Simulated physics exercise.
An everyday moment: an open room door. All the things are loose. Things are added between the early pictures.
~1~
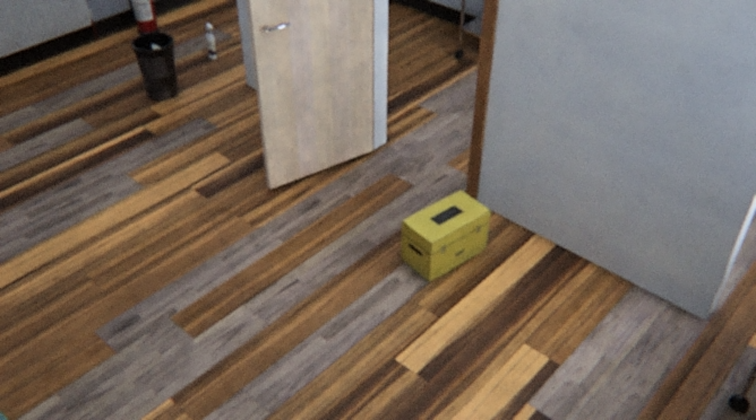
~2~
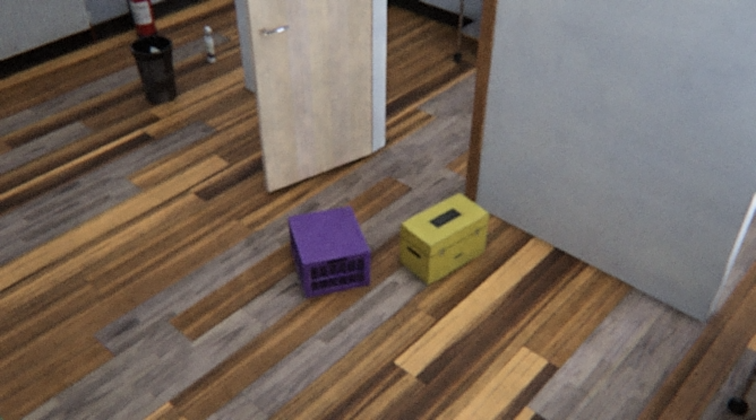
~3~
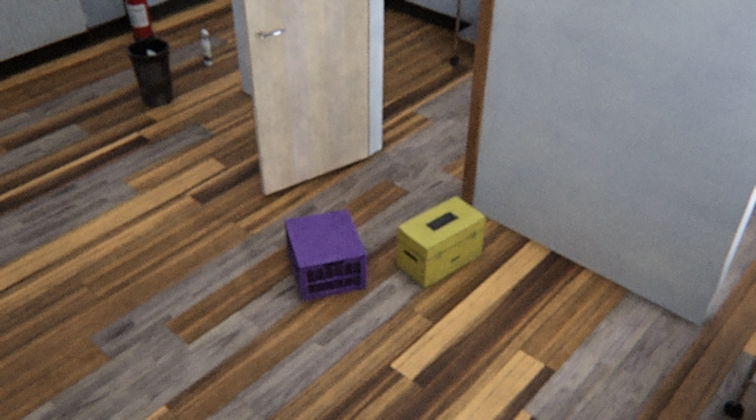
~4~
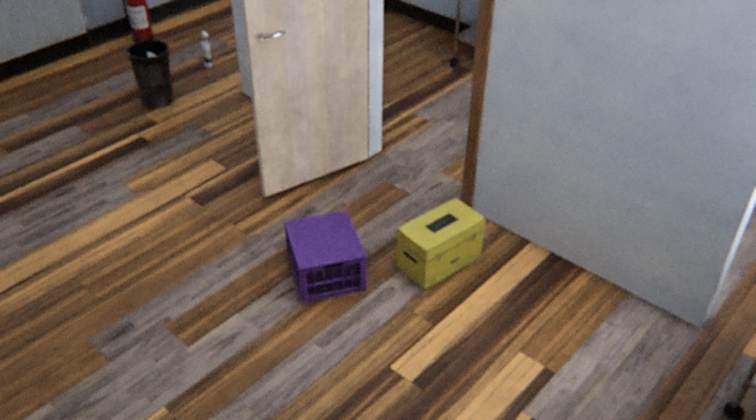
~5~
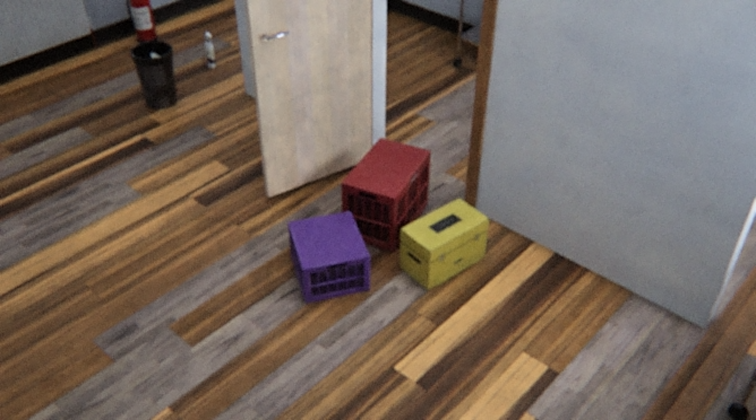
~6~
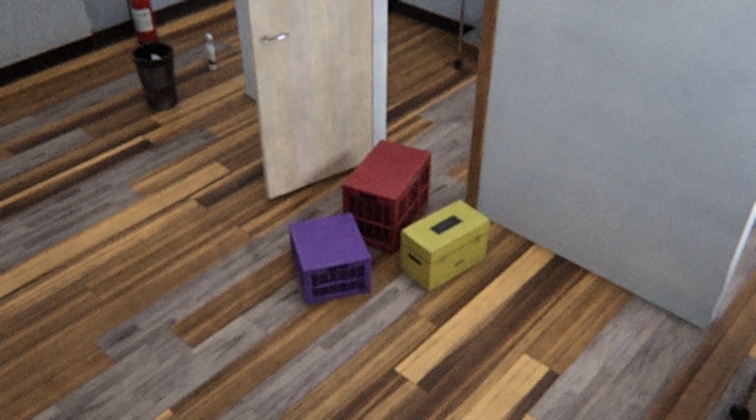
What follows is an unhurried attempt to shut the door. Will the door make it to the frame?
Outcome: The door stops short.
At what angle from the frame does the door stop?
Some 55° open.
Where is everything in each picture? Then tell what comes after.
In the first frame, door wide open and still.
In the second frame, door wide open and still; purple crate (329, 251); yellow toolbox (444, 238).
In the third frame, door wide open and still; purple crate (325, 254); yellow toolbox (441, 241).
In the fourth frame, door wide open and still; purple crate (325, 255); yellow toolbox (440, 243).
In the fifth frame, door wide open and still; purple crate (329, 256); yellow toolbox (444, 243).
In the sixth frame, door wide open and still; red chest (388, 195); purple crate (329, 257).
Then, 0.50 s on from there, door at 82°.
Then, 0.70 s on from there, door at 67°.
In the end, door at 57°; all 3 unmoved. At the end, from the last picture's camera, red chest near (392, 196).
